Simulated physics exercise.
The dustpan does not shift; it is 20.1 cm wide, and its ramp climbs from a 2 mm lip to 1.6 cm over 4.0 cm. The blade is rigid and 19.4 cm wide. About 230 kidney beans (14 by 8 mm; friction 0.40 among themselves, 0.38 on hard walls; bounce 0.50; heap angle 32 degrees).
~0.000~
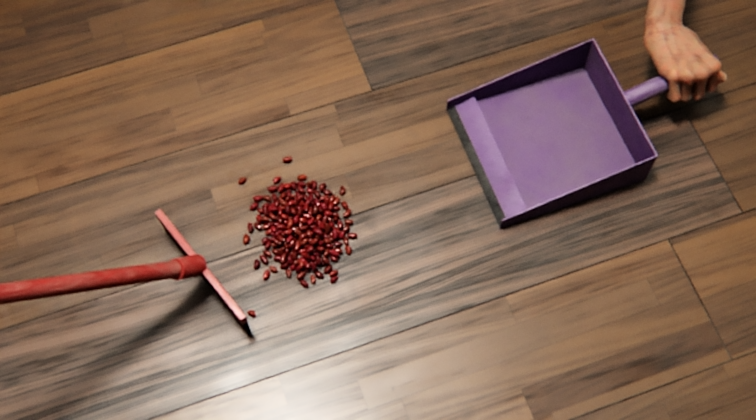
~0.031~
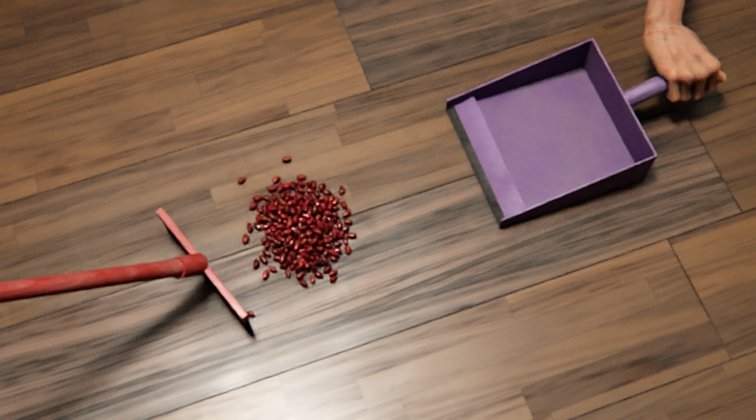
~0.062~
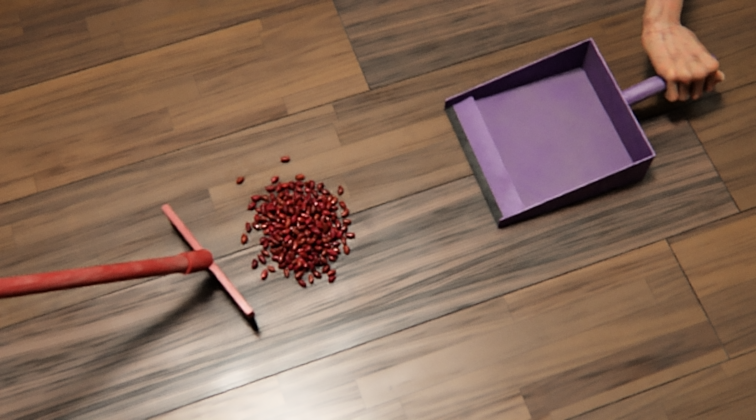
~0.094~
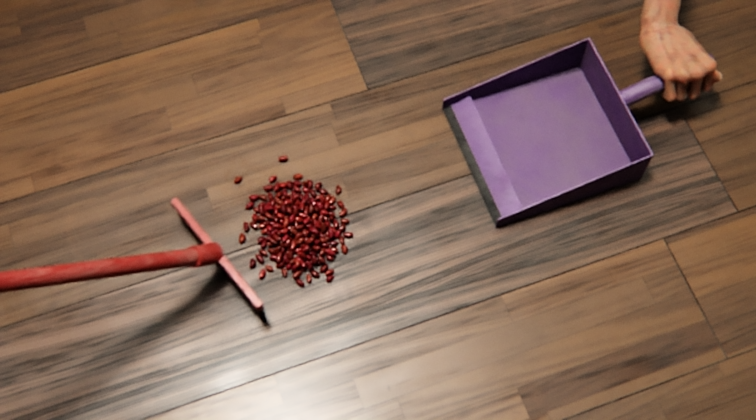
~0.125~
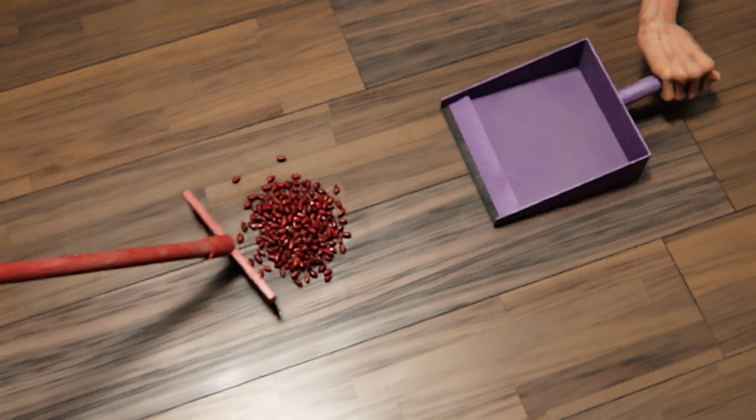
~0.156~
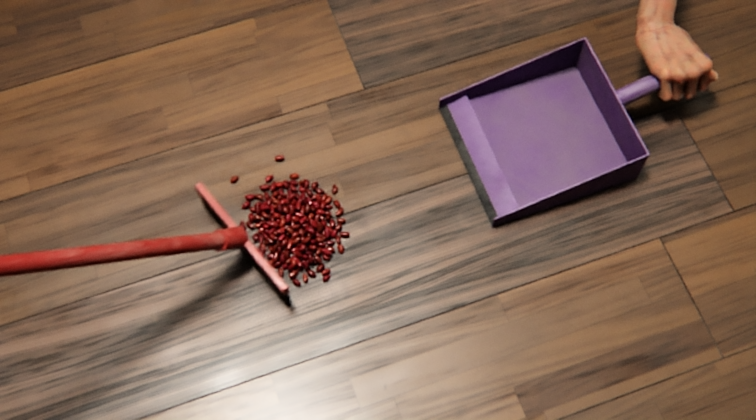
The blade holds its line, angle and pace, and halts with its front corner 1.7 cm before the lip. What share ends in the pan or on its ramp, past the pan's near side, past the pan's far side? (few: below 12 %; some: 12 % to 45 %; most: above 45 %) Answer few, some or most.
Pan: Some, near side: Few, far side: Some.
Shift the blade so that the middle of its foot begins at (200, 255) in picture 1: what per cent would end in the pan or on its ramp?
Some 20 per cent.
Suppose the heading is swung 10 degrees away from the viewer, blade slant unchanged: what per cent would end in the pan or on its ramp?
In that case some 15 per cent.
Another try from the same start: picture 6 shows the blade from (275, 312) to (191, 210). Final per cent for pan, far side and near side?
Pan 0, far 0, near 10.
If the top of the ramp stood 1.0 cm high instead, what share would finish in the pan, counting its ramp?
In that case some 20 per cent.
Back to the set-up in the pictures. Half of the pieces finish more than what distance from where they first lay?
About 26 cm.
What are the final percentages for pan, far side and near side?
Pan 20, near side 5, far side 25.
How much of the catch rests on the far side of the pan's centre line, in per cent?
Some 70 per cent.
Then, at 0.37 s, middle of the blade 19 cm from the lip; 0 % over the lip, far side 10 %, near side 0 %.
After 0.51 s, middle of the blade 10 cm from the lip; 0 % over the lip, far side 20 %, near side 5 %.
After 0.78 s, middle of the blade 5 cm from the lip; 20 % over the lip, far side 25 %, near side 5 %.
By 2.1 s all is still; pan 20 %, near side 5 %, far side 25 %, in front of the lip or behind the blade 55 %.
